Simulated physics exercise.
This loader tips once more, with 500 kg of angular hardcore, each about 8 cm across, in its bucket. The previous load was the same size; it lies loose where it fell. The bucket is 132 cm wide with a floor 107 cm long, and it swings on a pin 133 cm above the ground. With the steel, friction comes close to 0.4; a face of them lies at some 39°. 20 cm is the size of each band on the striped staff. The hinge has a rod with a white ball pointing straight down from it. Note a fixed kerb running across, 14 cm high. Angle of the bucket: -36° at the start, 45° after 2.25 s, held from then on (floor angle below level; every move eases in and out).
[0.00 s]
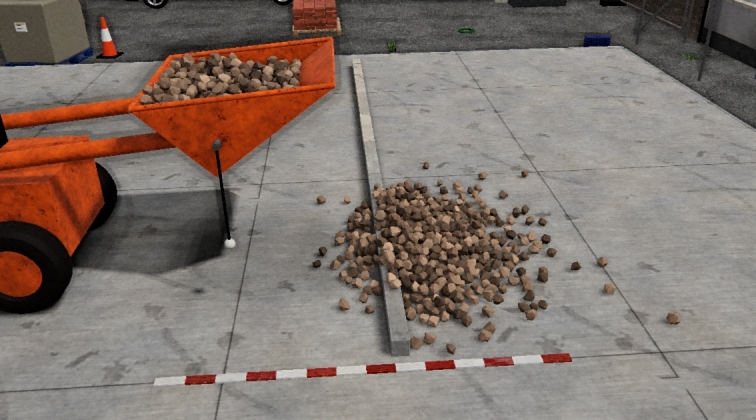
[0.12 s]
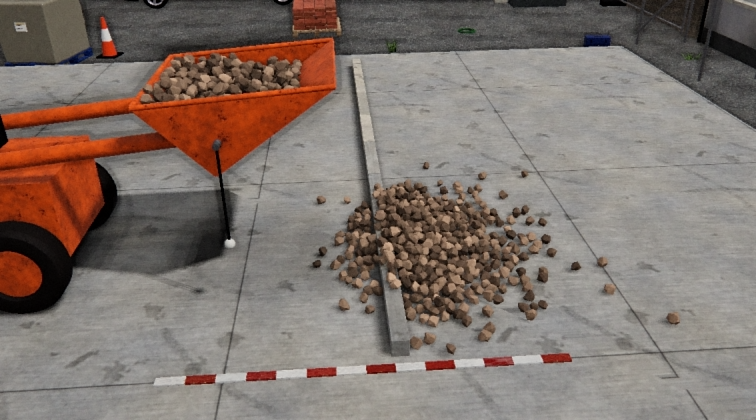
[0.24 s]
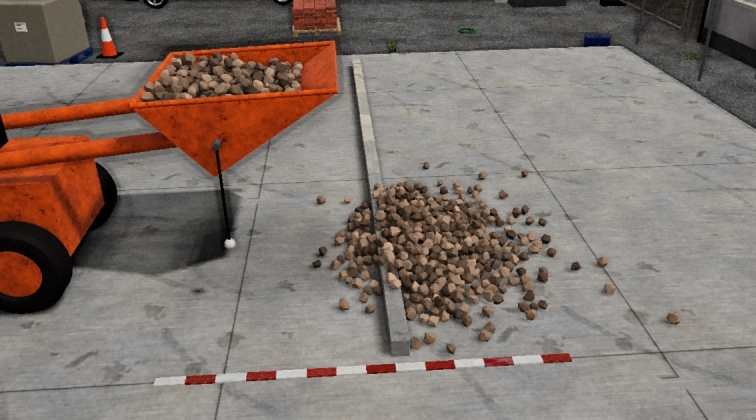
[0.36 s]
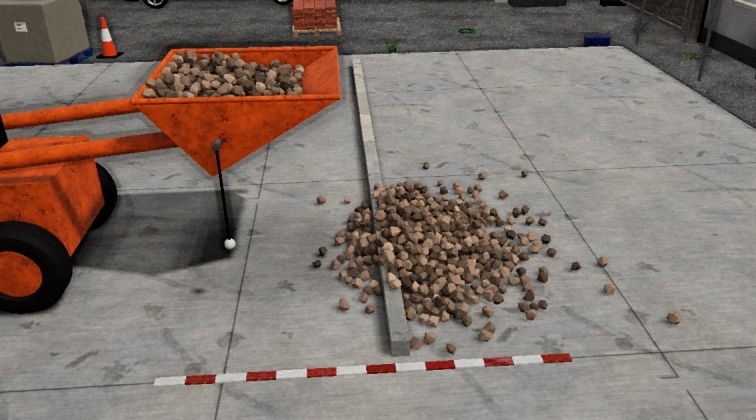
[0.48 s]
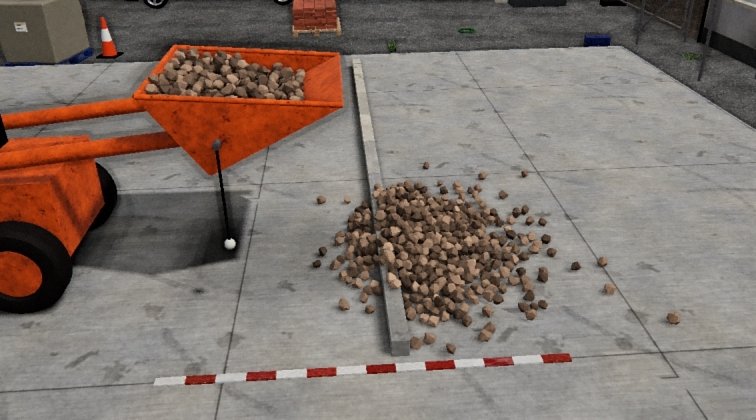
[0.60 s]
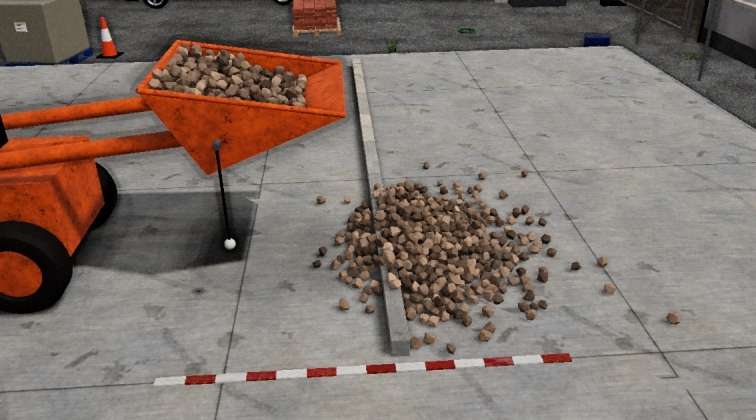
On a concrete yard, an orange loader holds a raised bucket of brown stones beside a loose pile lying across a low kerb; the bucket slowly tilts its right-hand lip downward, and the stones shift slightly inside it.
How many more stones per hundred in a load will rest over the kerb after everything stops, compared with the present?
I would say 2 per hundred.
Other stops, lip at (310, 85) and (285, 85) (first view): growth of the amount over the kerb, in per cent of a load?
Some 0 percent, and then 0 percent.
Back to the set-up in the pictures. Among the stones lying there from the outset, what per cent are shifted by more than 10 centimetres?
Roughly 0 percent.
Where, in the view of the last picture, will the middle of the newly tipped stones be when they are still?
Around (342, 239) in the last picture.
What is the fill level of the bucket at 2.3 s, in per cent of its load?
Roughly 20 per cent is still inside.
After 1.7 s the floor is at 32°; in per cent of one load, 99 in the bucket, 16 on this side of the kerb, 85 over the kerb; the foremost stones are at (574, 248).
After 2.3 s the floor is at 45°; in per cent of one load, 18 in the bucket, 97 on this side of the kerb, 86 over the kerb; the foremost stones are at (574, 248).
After 2.7 s the floor is at 45°; in per cent of one load, 0 in the bucket, 113 on this side of the kerb, 87 over the kerb; the foremost stones are at (574, 248).
After 5.5 s the floor is at 45°; in per cent of one load, 0 in the bucket, 113 on this side of the kerb, 87 over the kerb; the foremost stones are at (574, 248). Net gain over the kerb, 2.
